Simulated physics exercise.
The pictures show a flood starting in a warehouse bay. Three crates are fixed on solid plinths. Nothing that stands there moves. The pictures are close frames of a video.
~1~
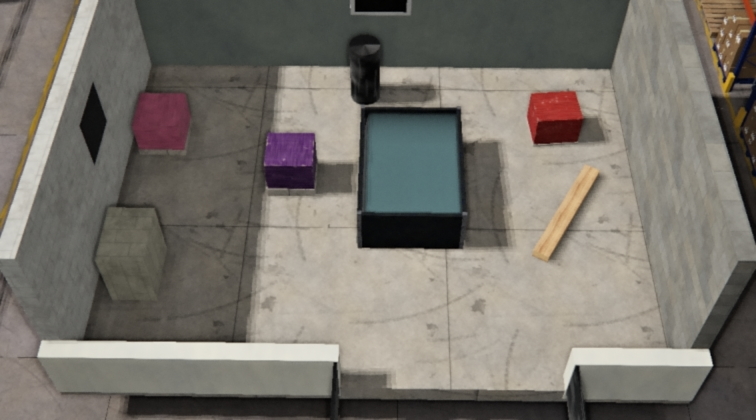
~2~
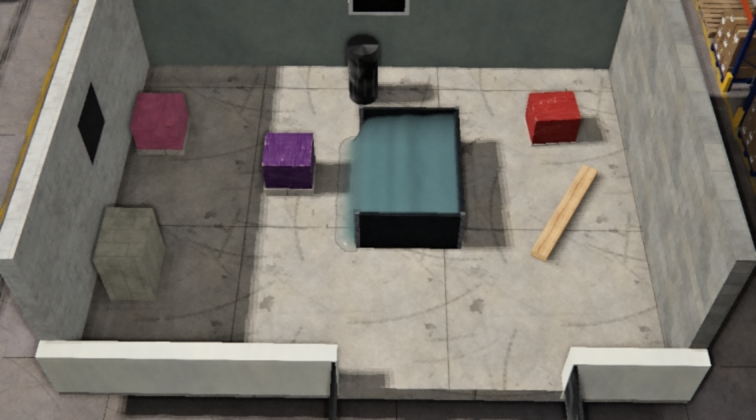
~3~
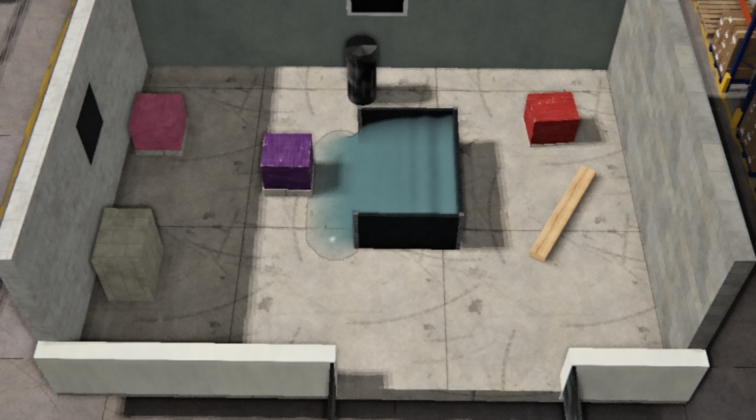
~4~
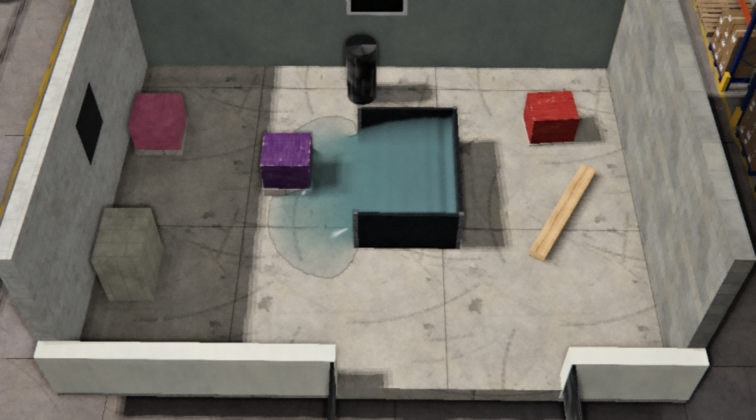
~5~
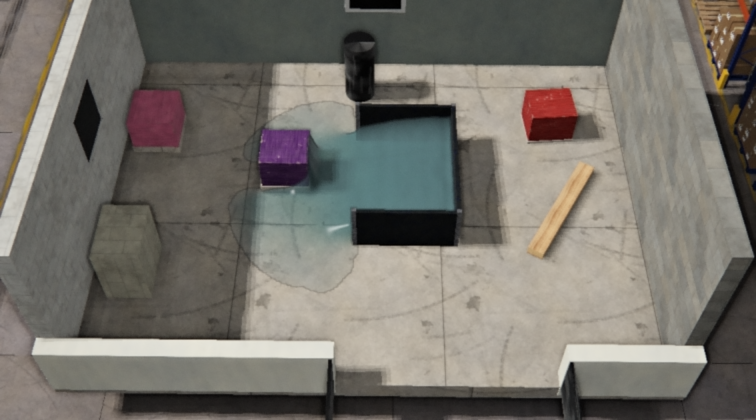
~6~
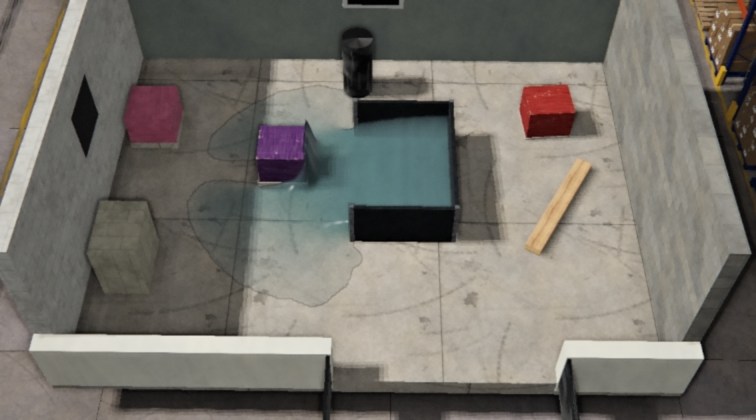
Teal water pouring from the open left side of a dark tank, spreading across a concrete floor and around a purple box.
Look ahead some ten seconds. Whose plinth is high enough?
The pink crate is soaked; the purple crate is soaked; the red crate is soaked.
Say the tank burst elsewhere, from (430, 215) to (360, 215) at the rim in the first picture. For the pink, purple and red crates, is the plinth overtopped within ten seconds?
One by one: Pink escapes it; purple is safe; red keeps dry.
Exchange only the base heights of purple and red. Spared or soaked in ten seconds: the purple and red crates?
One by one: Purple crate is soaked; red crate is spared.
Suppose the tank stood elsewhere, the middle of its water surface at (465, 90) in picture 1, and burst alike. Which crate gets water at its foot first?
First comes the purple one.
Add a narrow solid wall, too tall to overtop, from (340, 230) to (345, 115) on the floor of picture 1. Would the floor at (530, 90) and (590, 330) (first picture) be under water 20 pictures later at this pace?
In turn: Under water, not flooded.
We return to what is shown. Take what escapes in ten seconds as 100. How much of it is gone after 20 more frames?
About 0 per cent.
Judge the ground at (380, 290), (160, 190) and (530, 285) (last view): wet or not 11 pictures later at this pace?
As listed: Not flooded, wet, clear.
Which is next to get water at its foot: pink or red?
It is the crate marked pink.
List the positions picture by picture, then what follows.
The first picture shows the water tank at (411, 162) is whole and still.
In the second picture, the front is at a hidden place, out from the gap at (362, 182).
In the third picture, the front is at (339, 134), out from the gap at (360, 184).
In the fourth picture, water pours out at (360, 185) and has run to (318, 123).
In the fifth picture, the front is at (264, 130), out from the gap at (358, 182).
In the sixth picture, the front is at (194, 205), out from the gap at (356, 178).
A moment on, water covers 35 % of the floor; the pink crate water round its plinth, the purple crate water round its plinth, the red crate not reached.
Next, water covers 45 % of the floor; the pink crate water round its plinth, the purple crate water round its plinth, the red crate not reached.
Then, water covers 50 % of the floor; the pink crate water round its plinth, the purple crate water round its plinth, the red crate not reached.
Later, water covers 65 % of the floor; the pink crate water round its plinth, the purple crate water round its plinth, the red crate water round its plinth.
In the end, water covers 90 % of the floor; the pink crate was topped, the purple crate was topped, the red crate was topped.
